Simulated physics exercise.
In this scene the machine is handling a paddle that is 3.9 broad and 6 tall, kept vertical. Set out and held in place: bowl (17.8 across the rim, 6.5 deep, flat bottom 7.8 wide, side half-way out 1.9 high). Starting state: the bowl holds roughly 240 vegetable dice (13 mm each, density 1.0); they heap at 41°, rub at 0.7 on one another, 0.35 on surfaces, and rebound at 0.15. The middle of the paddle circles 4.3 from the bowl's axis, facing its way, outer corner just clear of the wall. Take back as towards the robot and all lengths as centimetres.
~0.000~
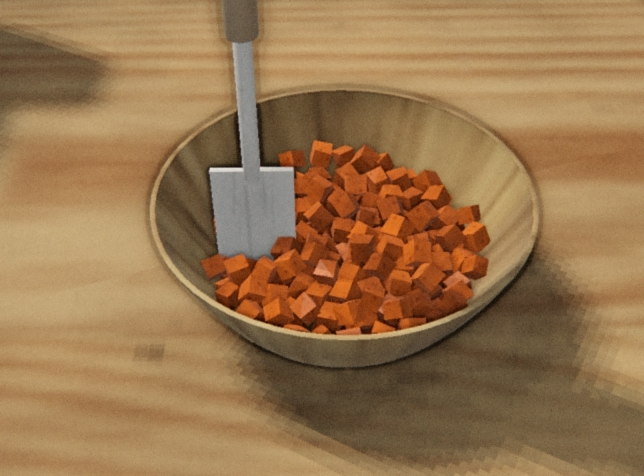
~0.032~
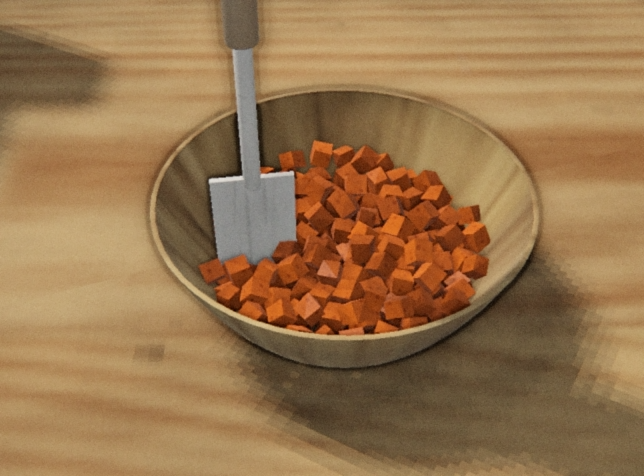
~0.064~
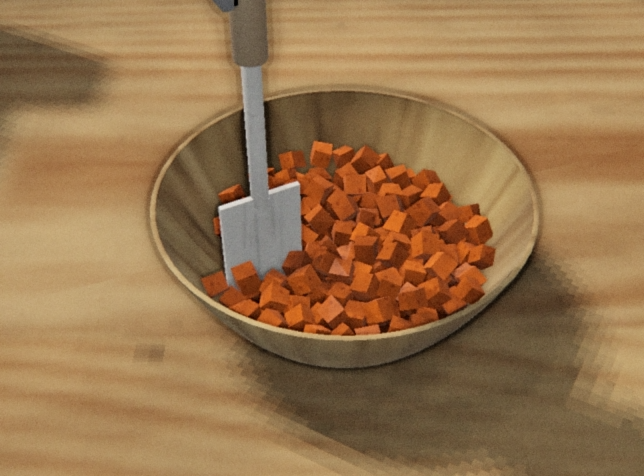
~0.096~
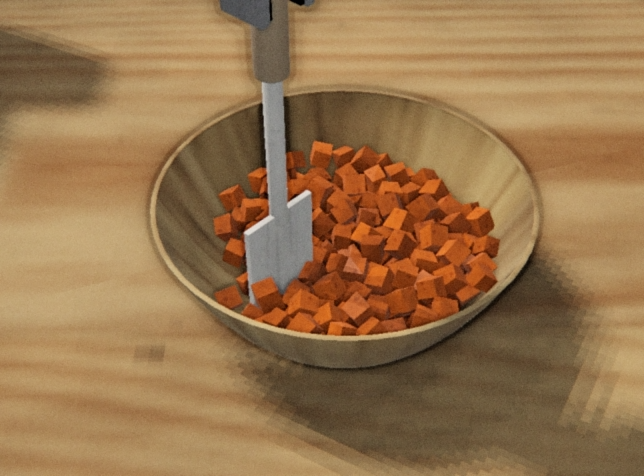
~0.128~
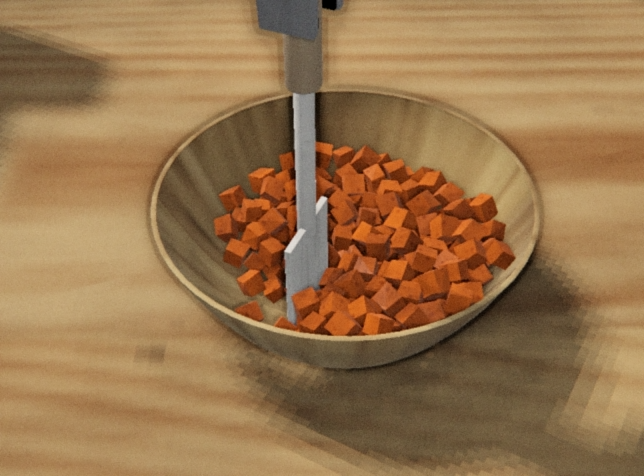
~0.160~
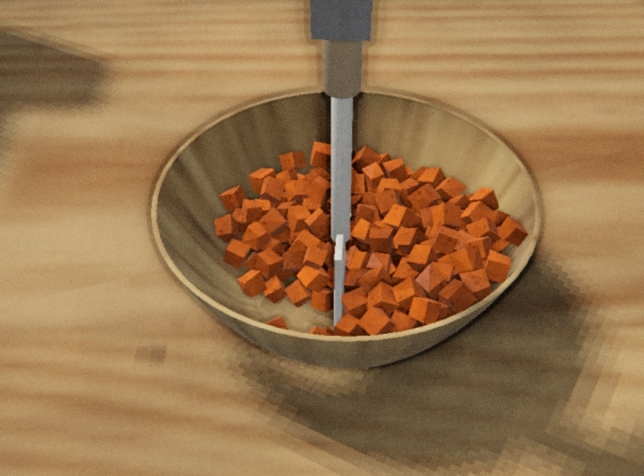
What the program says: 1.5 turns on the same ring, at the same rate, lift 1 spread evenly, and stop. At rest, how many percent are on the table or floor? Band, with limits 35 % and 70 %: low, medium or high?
Low.
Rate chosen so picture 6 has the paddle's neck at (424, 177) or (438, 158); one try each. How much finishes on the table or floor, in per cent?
So, roughly 50 percent the first time and 60 percent the second.
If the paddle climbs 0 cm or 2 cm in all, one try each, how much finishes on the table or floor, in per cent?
Close to 30 percent and close to 25 percent.
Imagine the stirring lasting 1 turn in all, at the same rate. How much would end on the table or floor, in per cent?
I'd expect some 20 per cent.
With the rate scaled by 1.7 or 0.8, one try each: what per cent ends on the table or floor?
Around 50 percent for the first try and 25 percent for the second.
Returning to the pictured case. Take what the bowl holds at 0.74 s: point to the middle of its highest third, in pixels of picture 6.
About (402, 293).
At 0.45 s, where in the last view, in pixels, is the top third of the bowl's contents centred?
Centre estimate: Approx. (281, 147) px.
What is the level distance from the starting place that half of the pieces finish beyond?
Around 7 cm.
After 0.45 s, 262° round, highest piece 9 above the table; 211 in the bowl, 23 on the table or floor, 10 in flight or on the tool.
After 0.74 s, 79° round, highest piece 9 above the table; 189 in the bowl, 49 on the table or floor, 6 in flight or on the tool.
After 1.08 s, 180° round, highest piece 7 above the table; 176 in the bowl, 68 on the table or floor.
After 1.78 s, 180° round, highest piece 7 above the table; 176 in the bowl, 68 on the table or floor.
In the end, 176 in the bowl, 68 on the table or floor. That is 28 % on the table or floor.
